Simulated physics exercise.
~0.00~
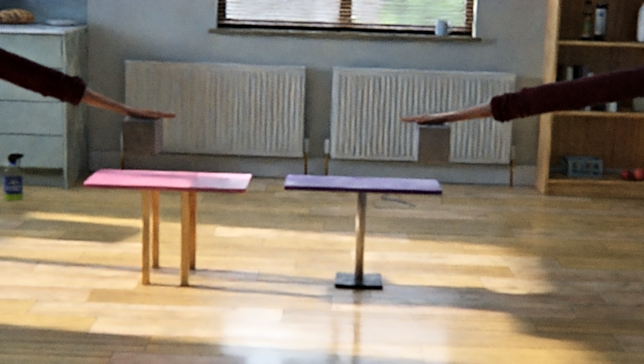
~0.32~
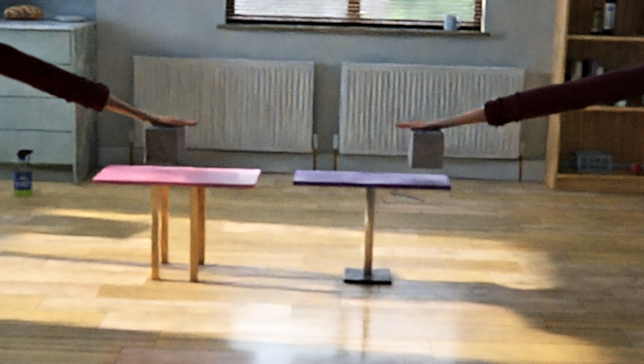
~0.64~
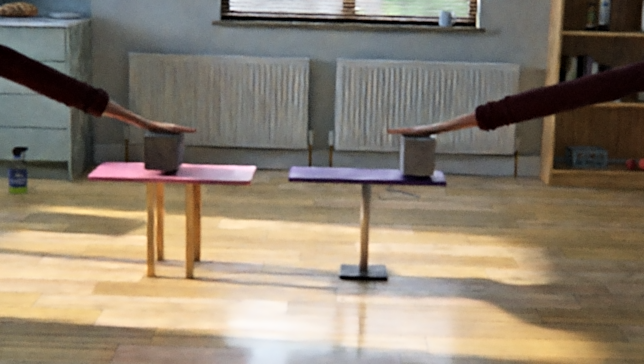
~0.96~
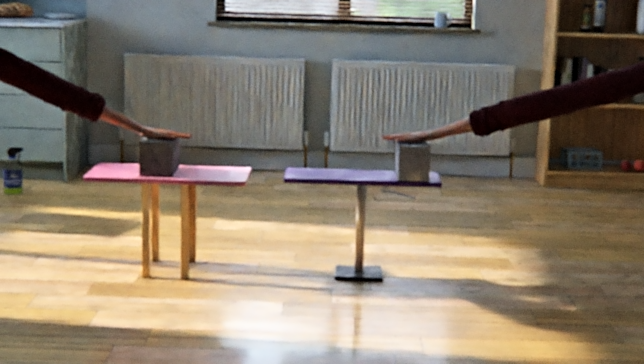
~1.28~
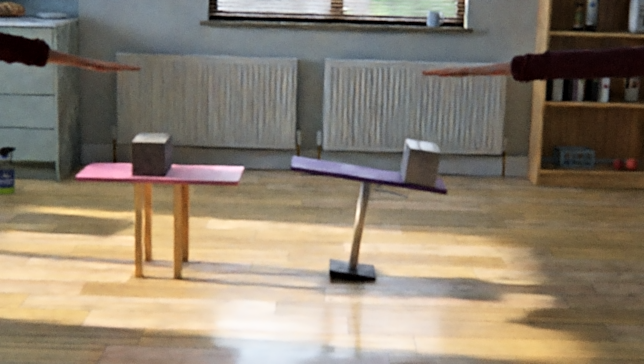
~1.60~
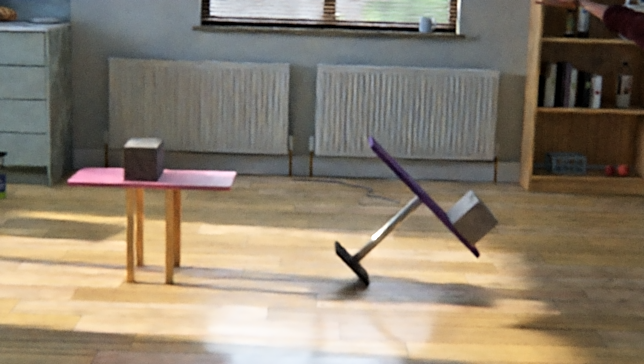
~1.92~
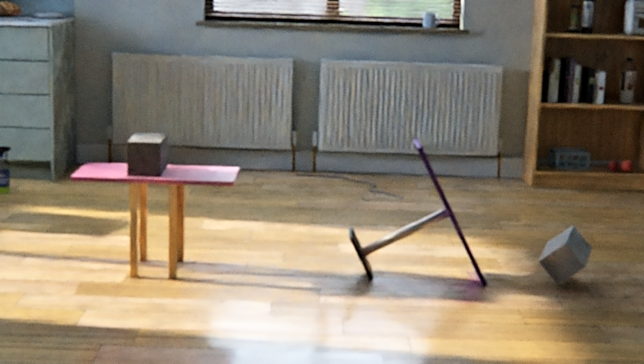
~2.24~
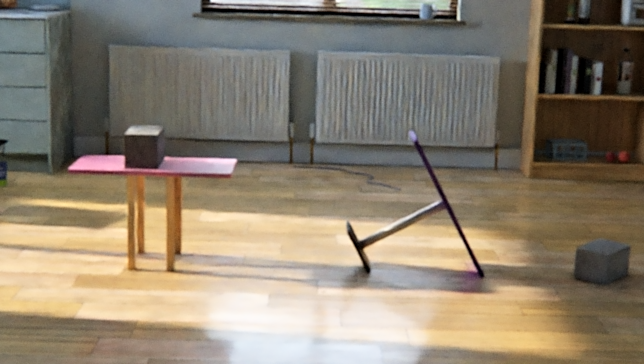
The clip shows two hands lowering grey blocks onto a pink trestle and a purple side table, then letting go. The purple table tips over to the right and its block tumbles onto the floor, while the pink trestle stays standing with its block on top.
